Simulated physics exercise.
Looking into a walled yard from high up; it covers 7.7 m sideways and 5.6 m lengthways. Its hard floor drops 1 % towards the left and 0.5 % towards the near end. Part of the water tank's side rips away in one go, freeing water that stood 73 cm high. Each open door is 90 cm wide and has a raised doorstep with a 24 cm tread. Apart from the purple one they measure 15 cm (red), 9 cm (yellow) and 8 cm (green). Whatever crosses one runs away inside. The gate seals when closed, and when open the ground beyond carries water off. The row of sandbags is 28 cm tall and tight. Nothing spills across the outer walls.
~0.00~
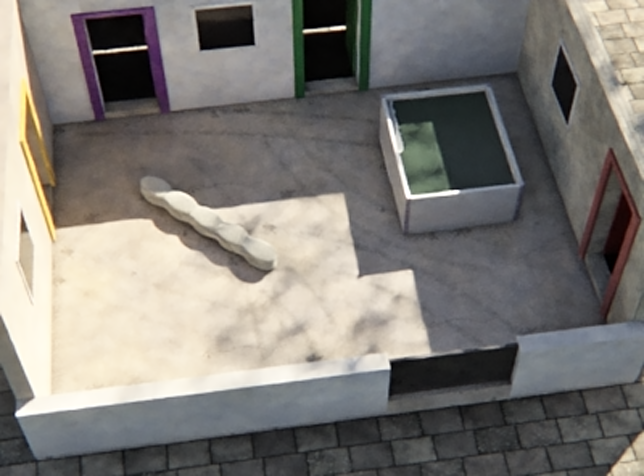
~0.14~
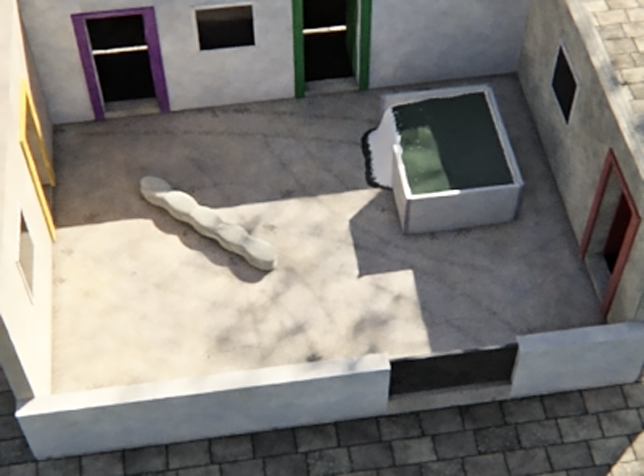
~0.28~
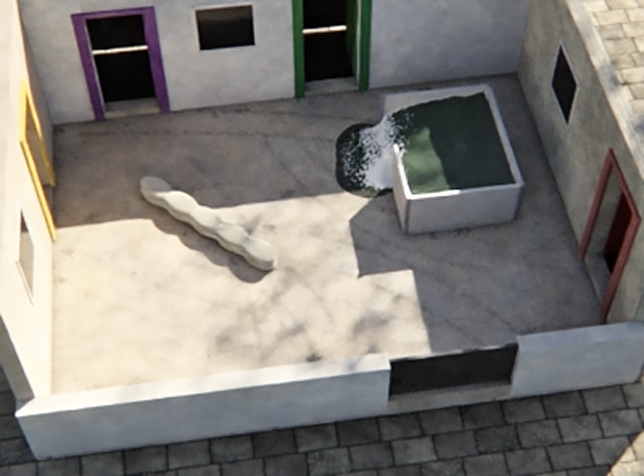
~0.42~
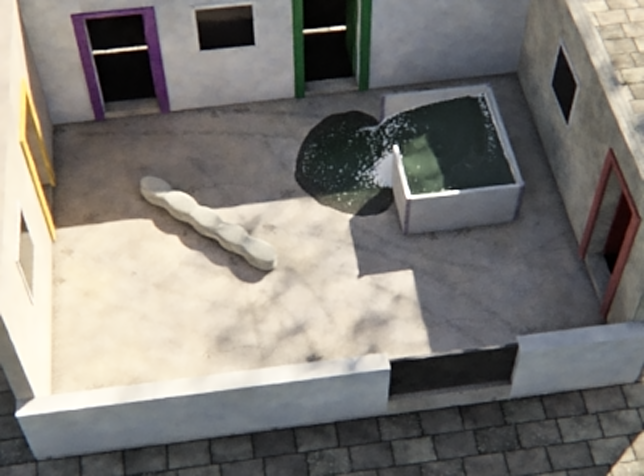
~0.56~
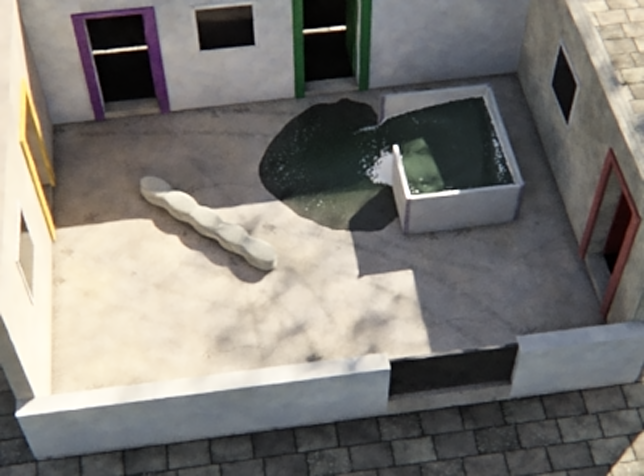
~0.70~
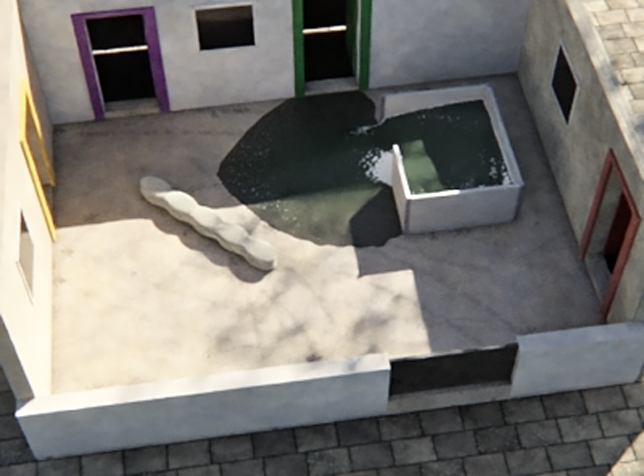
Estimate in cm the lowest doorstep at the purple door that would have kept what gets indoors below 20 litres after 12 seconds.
About 19 cm.
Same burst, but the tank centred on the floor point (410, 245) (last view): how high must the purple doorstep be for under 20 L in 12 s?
About 28 cm.
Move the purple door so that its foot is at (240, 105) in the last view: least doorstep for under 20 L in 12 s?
About 11.5 cm.
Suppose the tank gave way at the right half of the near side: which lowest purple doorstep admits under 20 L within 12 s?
Some 6.5 cm.
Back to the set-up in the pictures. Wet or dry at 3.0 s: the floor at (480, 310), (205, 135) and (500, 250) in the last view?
In that order: Not reached, flooded, not reached.
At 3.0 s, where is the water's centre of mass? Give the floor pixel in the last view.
At about (272, 168).
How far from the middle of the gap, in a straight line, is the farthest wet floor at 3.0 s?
About 5.4 m.
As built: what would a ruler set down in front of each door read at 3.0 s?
Depths in cm: Red 0, yellow 14, purple 17, green 6.
After 1.4 s water covers 30 % of the floor, deepest (35 cm) near (376, 154); it has not reached the purple door.
After 3.0 s water covers 35 % of the floor, deepest (41 cm) near (54, 141); 17 cm at the purple door, 1 litre in over its 12 cm doorstep.
After 12.0 s water covers 90 % of the floor, deepest (10 cm) near (52, 430); 6 cm at the purple door, 82 litres in over its 12 cm doorstep.
At the purple door as built, the water arrived by 1.5 s and peaked near 23 cm at 3.8 s.
Run again over the same 12 s with other heights there, 33 litres in over 16.5 cm, 9 litres over 22.5 cm. The limit of 20 litres is kept from about 19 cm up.
